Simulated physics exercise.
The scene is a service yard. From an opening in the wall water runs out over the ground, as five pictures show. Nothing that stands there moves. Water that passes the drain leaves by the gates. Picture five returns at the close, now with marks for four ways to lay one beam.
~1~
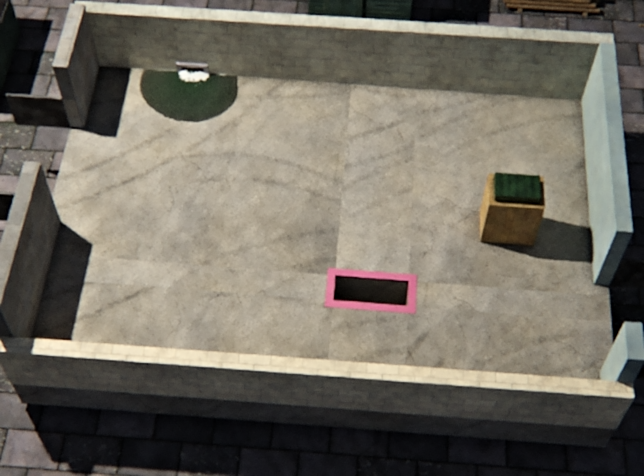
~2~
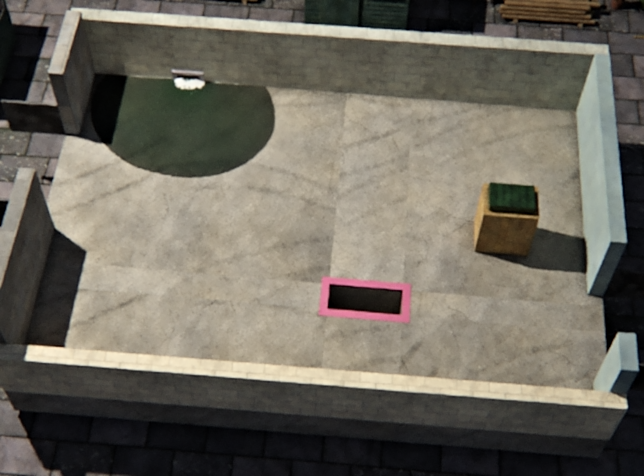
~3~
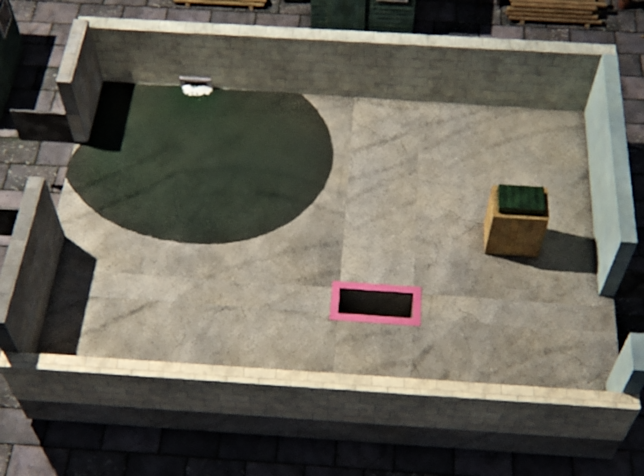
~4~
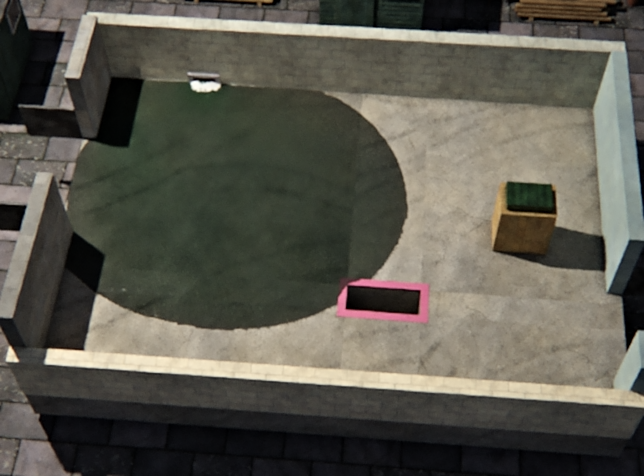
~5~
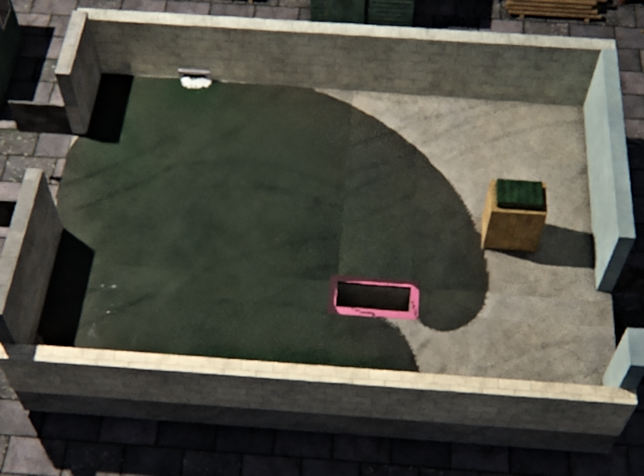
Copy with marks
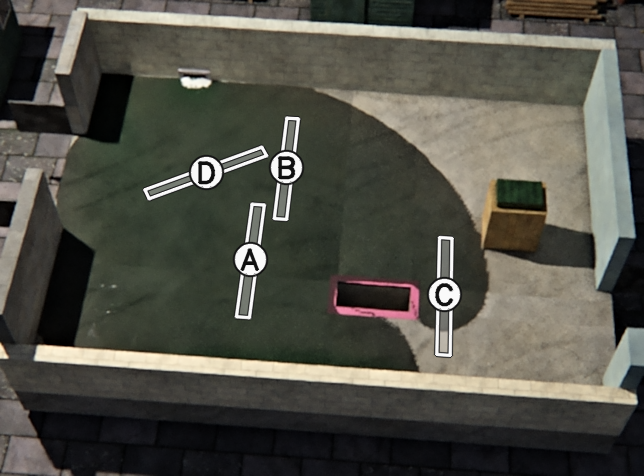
At first a small dark green patch of liquid lies below an outlet at the upper left of a walled yard. It spreads right and downward across the pale floor, reaches the pink-rimmed gully, then surrounds much of it and starts entering, covering most of the floor.
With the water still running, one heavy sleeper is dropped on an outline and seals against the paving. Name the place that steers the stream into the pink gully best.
The answer is position C.
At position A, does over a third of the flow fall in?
No, it does not.
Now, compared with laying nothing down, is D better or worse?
It is worse.
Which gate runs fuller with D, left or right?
The right gate.
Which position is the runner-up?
A.
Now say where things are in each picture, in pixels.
Outfall at (193, 69); pink gully at (371, 291); open gate at (597, 327); open gate at (73, 173); front seen at (163, 111), 3 % of the ground wet; pink gully still dry, in the first frame.
Front seen at (209, 171), 11 % of the ground wet; pink gully still dry, in the second frame.
Front seen at (285, 220), 24 % of the ground wet; pink gully still dry, in the third frame.
Front seen at (305, 312), 45 % of the ground wet; pink gully still dry, in the fourth frame.
Front seen at (472, 308), 65 % of the ground wet; pink gully taking water, in the fifth frame.
On the marked copy, A from (242, 317) to (258, 204); B from (280, 219) to (292, 118); C from (443, 354) to (445, 237); D from (147, 194) to (264, 151).
With A, about 21 % of the stream goes into the pink gully, about 78 % out by the gates.
With B, about 13 % of the stream goes into the pink gully, about 86 % out by the gates.
With C, about 34 % of the stream goes into the pink gully, about 66 % out by the gates.
With D, about 12 % of the stream goes into the pink gully, about 87 % out by the gates.
